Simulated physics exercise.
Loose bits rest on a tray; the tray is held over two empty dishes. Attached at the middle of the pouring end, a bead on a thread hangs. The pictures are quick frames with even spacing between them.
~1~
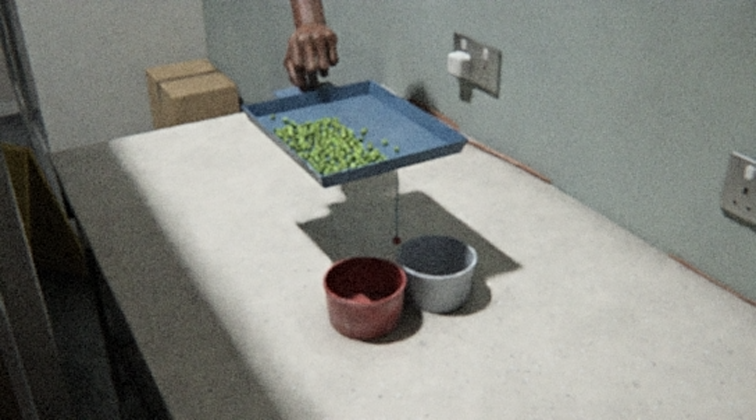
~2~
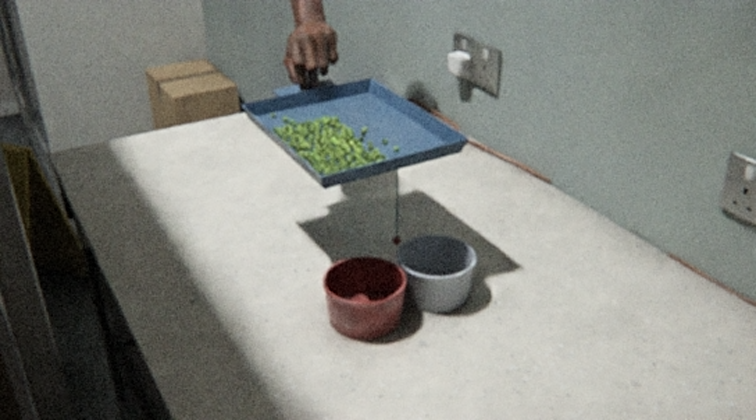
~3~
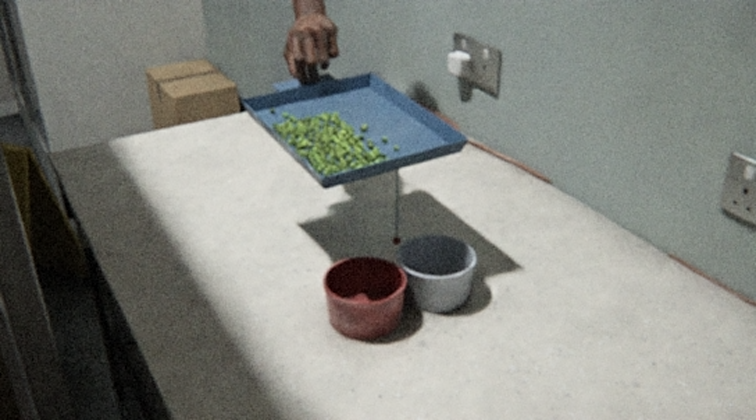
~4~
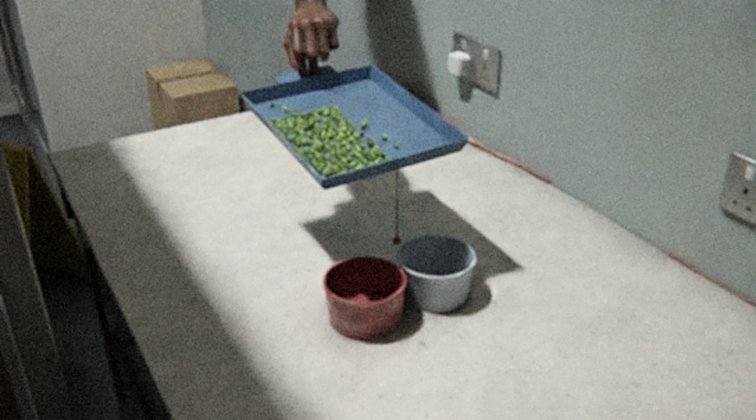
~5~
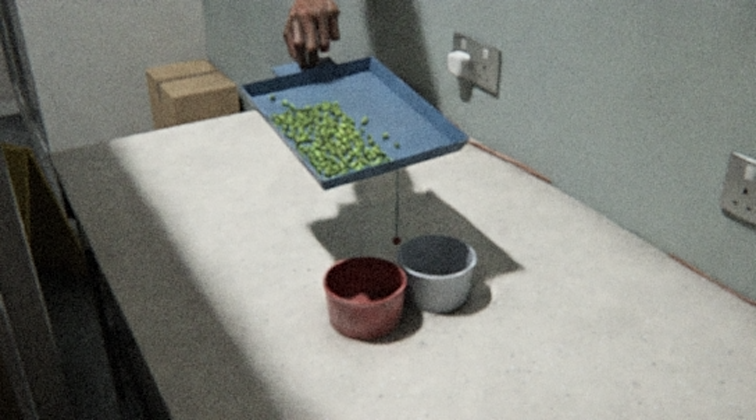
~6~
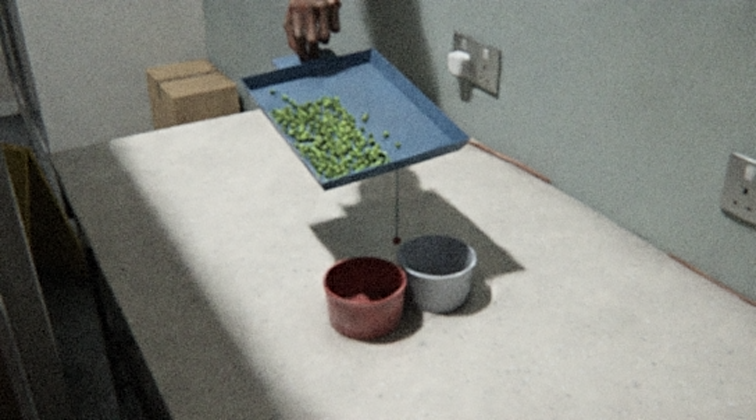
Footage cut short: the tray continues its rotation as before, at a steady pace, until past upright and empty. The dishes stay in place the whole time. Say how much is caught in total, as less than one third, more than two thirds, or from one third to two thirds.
What lands in the dishes tops two thirds of the load.
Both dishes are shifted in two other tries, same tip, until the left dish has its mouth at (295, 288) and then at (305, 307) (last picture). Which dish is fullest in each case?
The rightmost dish, then the rightmost dish.
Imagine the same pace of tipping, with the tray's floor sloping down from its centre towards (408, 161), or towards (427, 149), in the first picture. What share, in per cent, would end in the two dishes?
Lab note: Try 1 = 70 %, try 2 = 20 %.
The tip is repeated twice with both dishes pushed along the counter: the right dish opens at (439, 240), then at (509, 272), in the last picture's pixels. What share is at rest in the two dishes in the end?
Roughly 50% first, roughly 0% second.
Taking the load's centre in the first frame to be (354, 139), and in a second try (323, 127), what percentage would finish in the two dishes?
First case: Close to 90 %; second case: Close to 90 %.
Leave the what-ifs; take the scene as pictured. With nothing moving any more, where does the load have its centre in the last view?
Somewhere close to (364, 314) in the last picture.
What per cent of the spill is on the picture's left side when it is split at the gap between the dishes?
Near 80 in a hundred.
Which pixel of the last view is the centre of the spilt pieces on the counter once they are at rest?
The middle lies near (339, 350).
Soon after the last picture, tray tipped steeply; nearly all on the tray; a stray few in the air.
A little later, tray tipped right over; a stray few on the tray; most in the left dish; a small part in the right dish; a small part outside both; a small part in the air.
Later still, tray tipped past a quarter turn; most in the left dish; a small part in the right dish; a small part outside both.
At rest, tray tipped past a quarter turn; most in the left dish; a small part in the right dish; a small part outside both.
